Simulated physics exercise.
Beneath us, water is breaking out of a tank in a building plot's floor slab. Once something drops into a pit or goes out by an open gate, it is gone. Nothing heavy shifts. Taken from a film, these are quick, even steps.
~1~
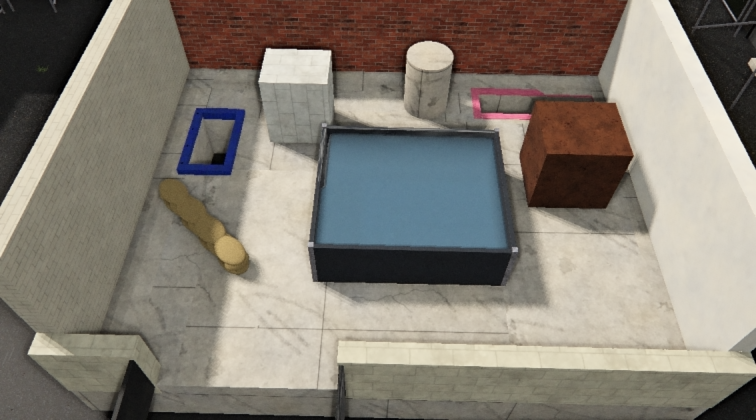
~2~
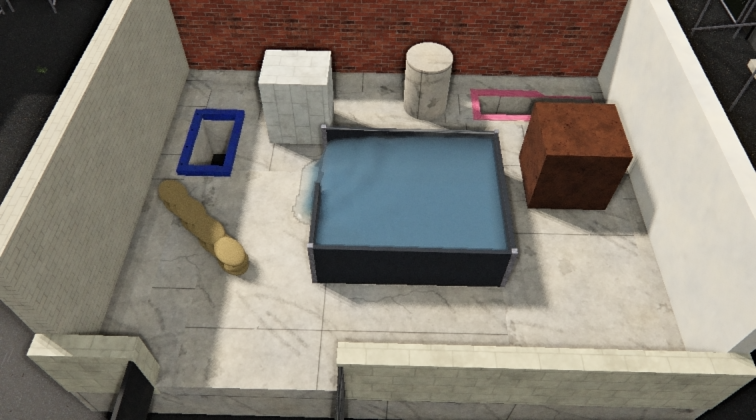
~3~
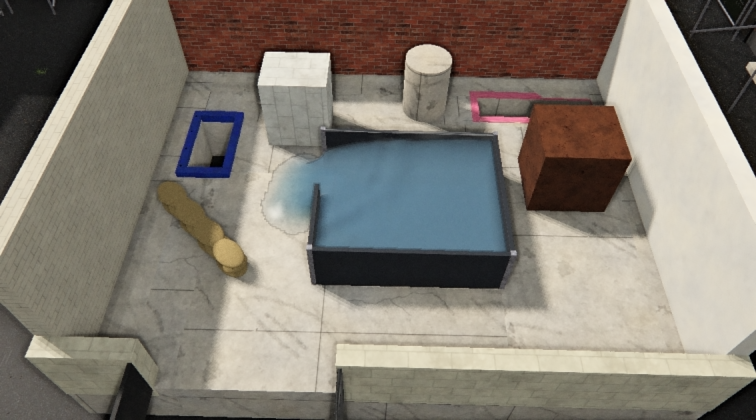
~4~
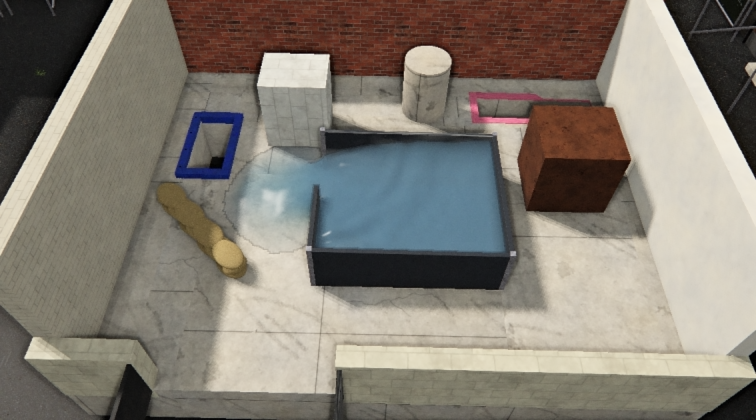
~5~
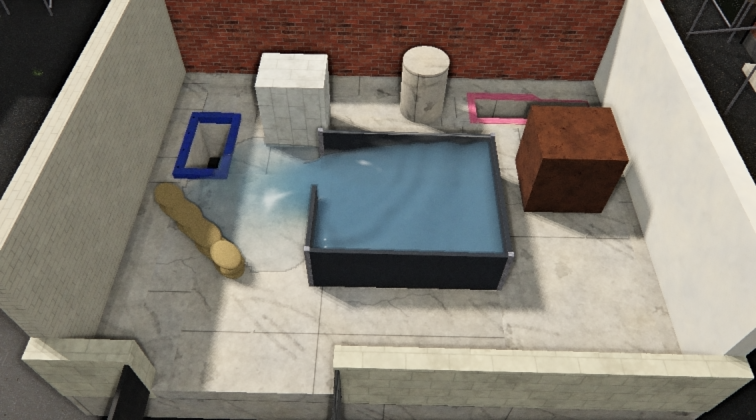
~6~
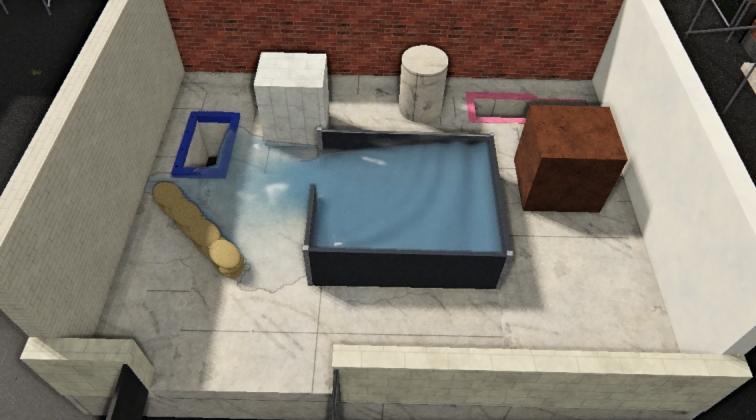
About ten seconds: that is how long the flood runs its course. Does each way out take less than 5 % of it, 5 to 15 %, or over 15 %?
The gate ends up with 5 to 15 %; the blue pit ends up with over 15 %; the pink pit ends up with less than 5 %.
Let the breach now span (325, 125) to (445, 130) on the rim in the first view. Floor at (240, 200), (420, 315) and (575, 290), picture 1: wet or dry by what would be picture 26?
In that order: Under water, free of water, dry.
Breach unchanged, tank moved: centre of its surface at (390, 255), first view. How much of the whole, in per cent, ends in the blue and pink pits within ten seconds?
So blue takes 25 % and pink takes 4 %.
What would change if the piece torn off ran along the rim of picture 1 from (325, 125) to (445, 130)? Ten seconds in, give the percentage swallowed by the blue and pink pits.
The blue pit takes 8 per cent and the pink pit 30 per cent.
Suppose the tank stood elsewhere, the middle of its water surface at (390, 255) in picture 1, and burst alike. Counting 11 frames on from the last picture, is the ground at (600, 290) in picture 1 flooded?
At that place it stays spared.
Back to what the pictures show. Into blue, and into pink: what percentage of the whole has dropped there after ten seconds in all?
In the order asked: 32 percent and 2 percent.
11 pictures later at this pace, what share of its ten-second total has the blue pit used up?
Some 40 per cent.
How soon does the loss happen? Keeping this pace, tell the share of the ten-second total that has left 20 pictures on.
Note - share reached: 50 %.
A moment on, water covers 15 % of the floor; the gate 0 %, the blue pit 4 %, the pink pit 0 %.
Next, water covers 30 % of the floor; the gate 0 %, the blue pit 12 %, the pink pit 0 %.
Then, water covers 40 % of the floor; the gate 1 %, the blue pit 21 %, the pink pit 0 %.
Later, water covers 60 % of the floor; the gate 4 %, the blue pit 28 %, the pink pit 0 %.
In the end, water covers 80 % of the floor; the gate 10 %, the blue pit 31 %, the pink pit 3 %.
